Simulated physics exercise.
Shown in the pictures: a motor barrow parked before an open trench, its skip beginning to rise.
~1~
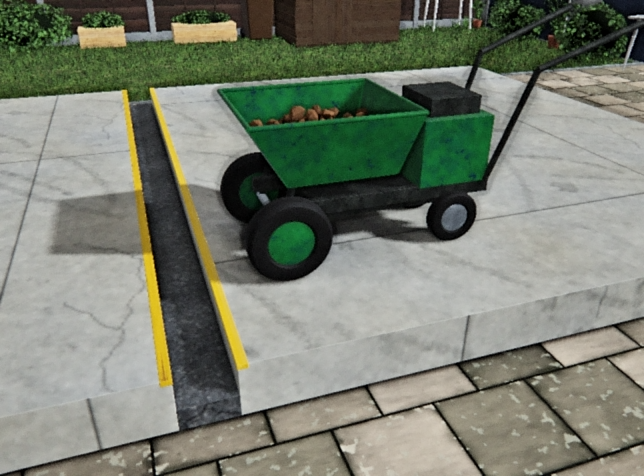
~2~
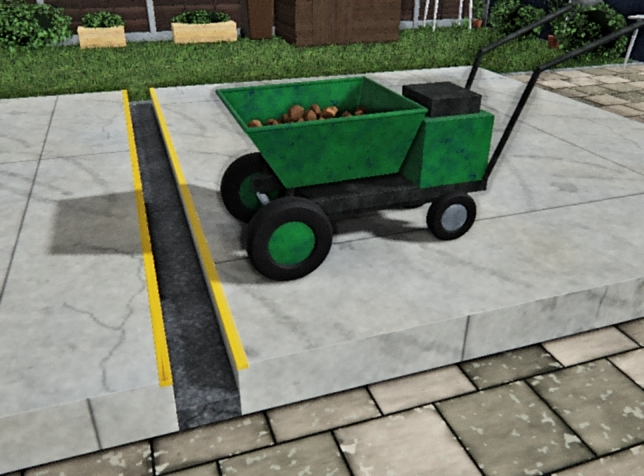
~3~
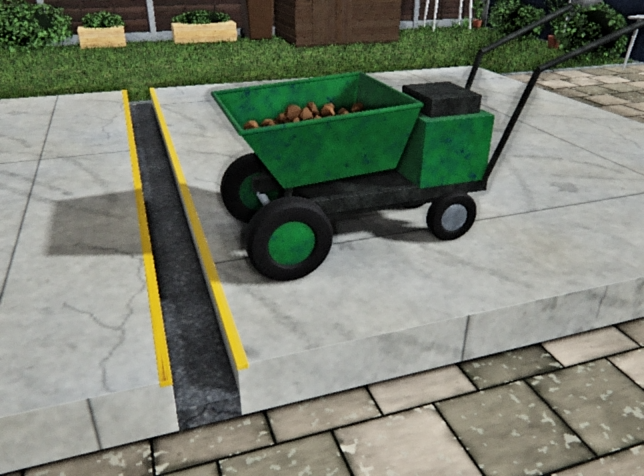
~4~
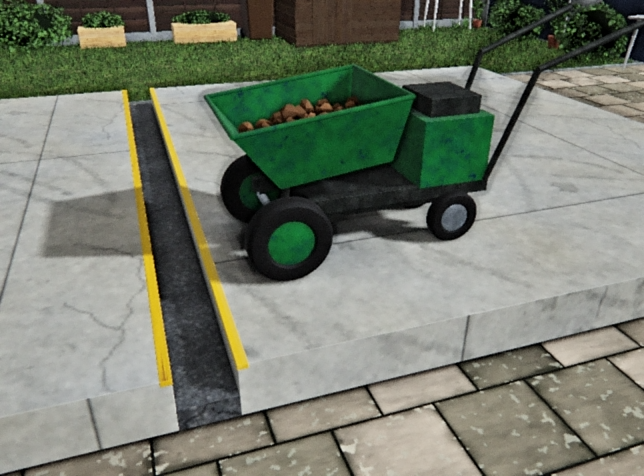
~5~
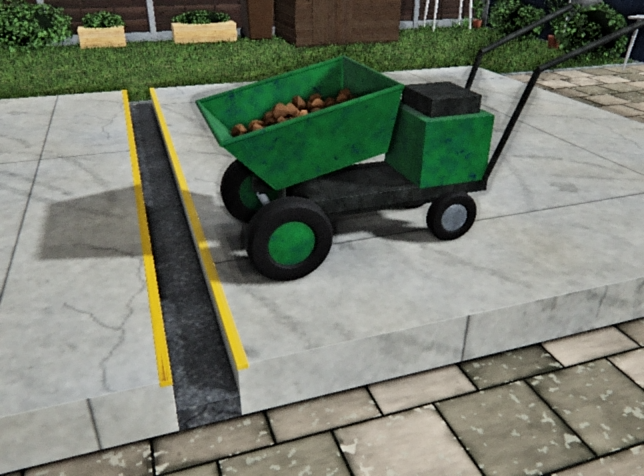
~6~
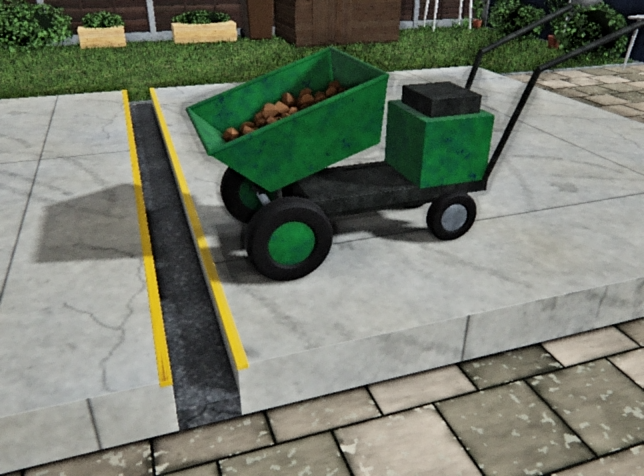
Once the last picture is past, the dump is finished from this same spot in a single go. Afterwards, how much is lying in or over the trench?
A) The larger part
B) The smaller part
B, the smaller part.
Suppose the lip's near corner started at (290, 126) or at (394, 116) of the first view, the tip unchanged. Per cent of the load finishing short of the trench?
First some 0, then 70 per cent.
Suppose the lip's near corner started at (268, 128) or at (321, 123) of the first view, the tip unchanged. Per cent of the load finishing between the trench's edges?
Okay, so the first one ends at 40 % and the second at 80 %.
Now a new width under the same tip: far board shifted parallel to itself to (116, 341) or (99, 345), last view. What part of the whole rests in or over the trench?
For the first it's 70 per cent, for the second 80 per cent.
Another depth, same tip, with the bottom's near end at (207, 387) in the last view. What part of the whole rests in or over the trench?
Something like 20 %.
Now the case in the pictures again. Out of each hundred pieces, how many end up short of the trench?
It comes to close to 0 %.
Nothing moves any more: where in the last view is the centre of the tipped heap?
I'd put the middle somewhere around (113, 269).
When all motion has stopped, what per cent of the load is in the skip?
About 0 per cent.
Soon after the last picture, skip tipped steeply; all in the skip.
A little later, skip tipped right over; nearly all in the skip; a small part beyond it.
Later still, skip tipped right over; about a quarter in the skip; a stray few in or heaped over the trench; about two thirds beyond it; a stray few falling.
By the end, skip tipped right over; about a quarter in or heaped over the trench; most beyond it.
